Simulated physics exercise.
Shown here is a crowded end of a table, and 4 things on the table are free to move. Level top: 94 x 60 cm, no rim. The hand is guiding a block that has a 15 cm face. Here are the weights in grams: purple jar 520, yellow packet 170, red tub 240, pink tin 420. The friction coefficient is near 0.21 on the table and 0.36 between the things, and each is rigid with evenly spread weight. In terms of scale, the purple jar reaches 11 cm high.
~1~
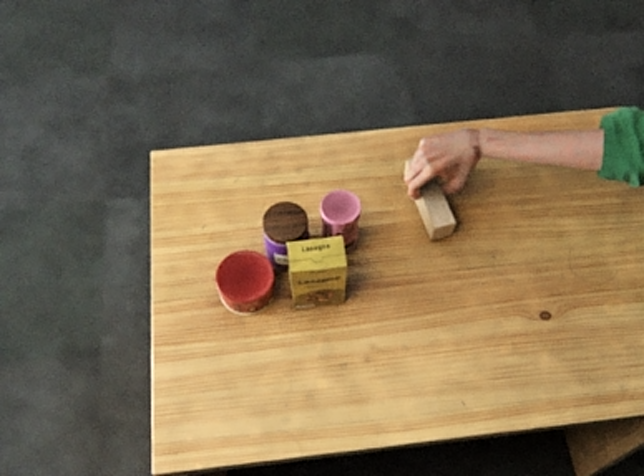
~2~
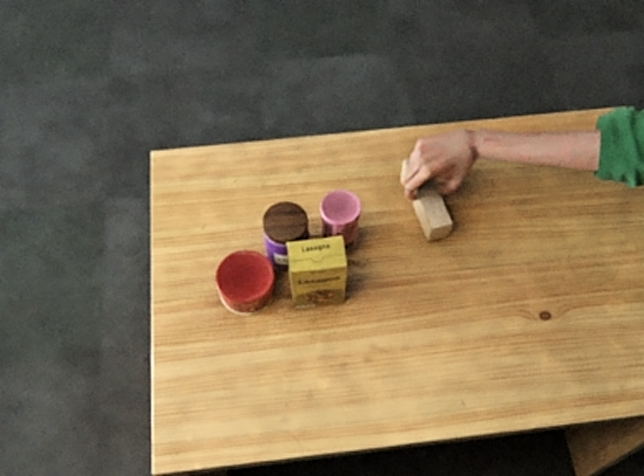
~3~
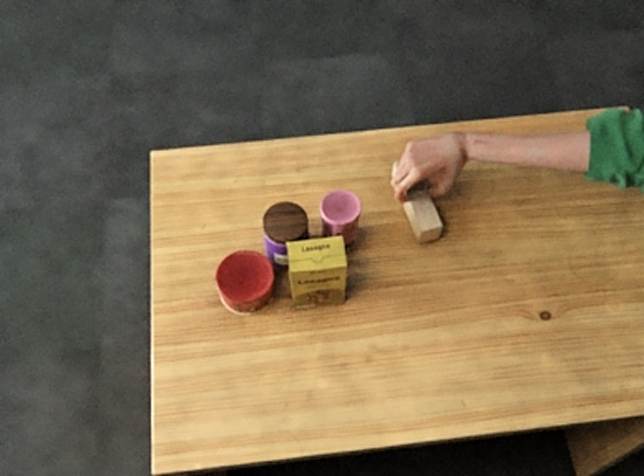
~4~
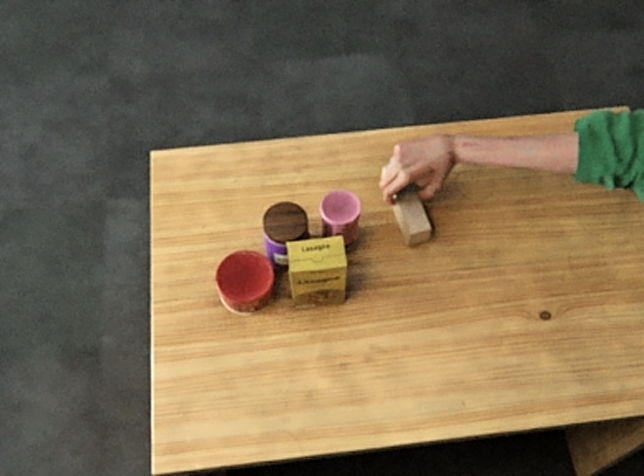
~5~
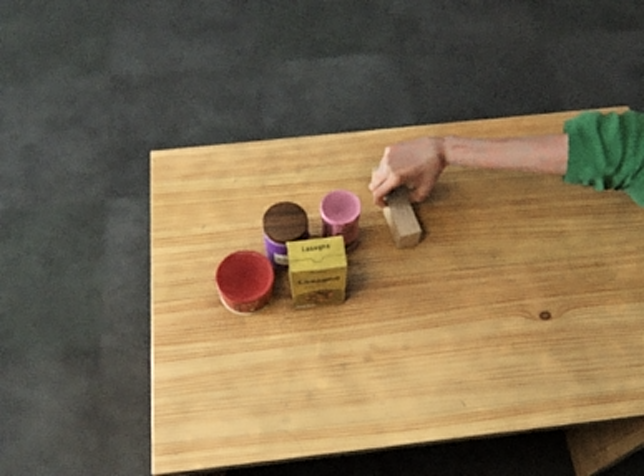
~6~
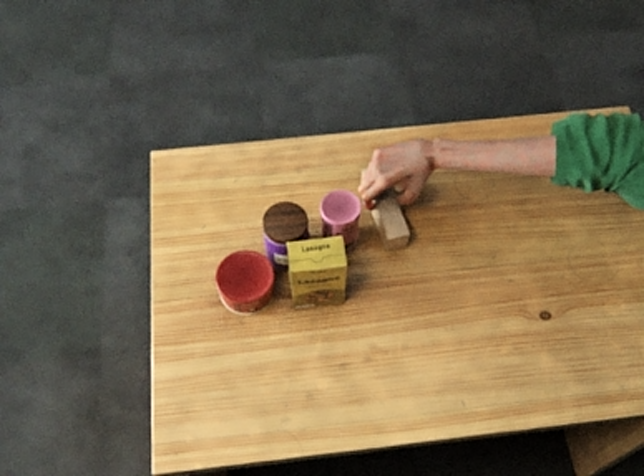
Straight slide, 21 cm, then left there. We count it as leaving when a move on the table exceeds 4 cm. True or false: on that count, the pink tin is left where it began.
False; the pink tin is displaced.
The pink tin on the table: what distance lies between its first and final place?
It ends about 9 centimetres from where it started.
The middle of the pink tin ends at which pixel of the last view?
At about (290, 235).
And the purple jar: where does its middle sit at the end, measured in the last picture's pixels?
Around (248, 240).
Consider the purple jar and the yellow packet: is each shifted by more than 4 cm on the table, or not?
First the purple jar: It departs its position; then the yellow packet: It stays in position.
Then, 0.40 s after the last picture, pusher on by 14 cm.
Then, 0.70 s after the last picture, pusher on by 17 cm; pink tin slid 5 cm near (311, 231); purple jar slid 3 cm.
Then, 0.80 s after the last picture, pusher on by 19 cm; pink tin slid 6 cm near (303, 233); purple jar slid 4 cm; red tub slid 2 cm.
Then, 0.90 s after the last picture, pusher on by 20 cm; pink tin slid 8 cm near (296, 234); purple jar slid 6 cm; red tub slid 2 cm.
At rest, not toppled but over 4 cm from the start, purple jar and pink tin; the other 2 in place, give or take 4 cm. Seen from the same camera at the end, pink tin near (290, 235).
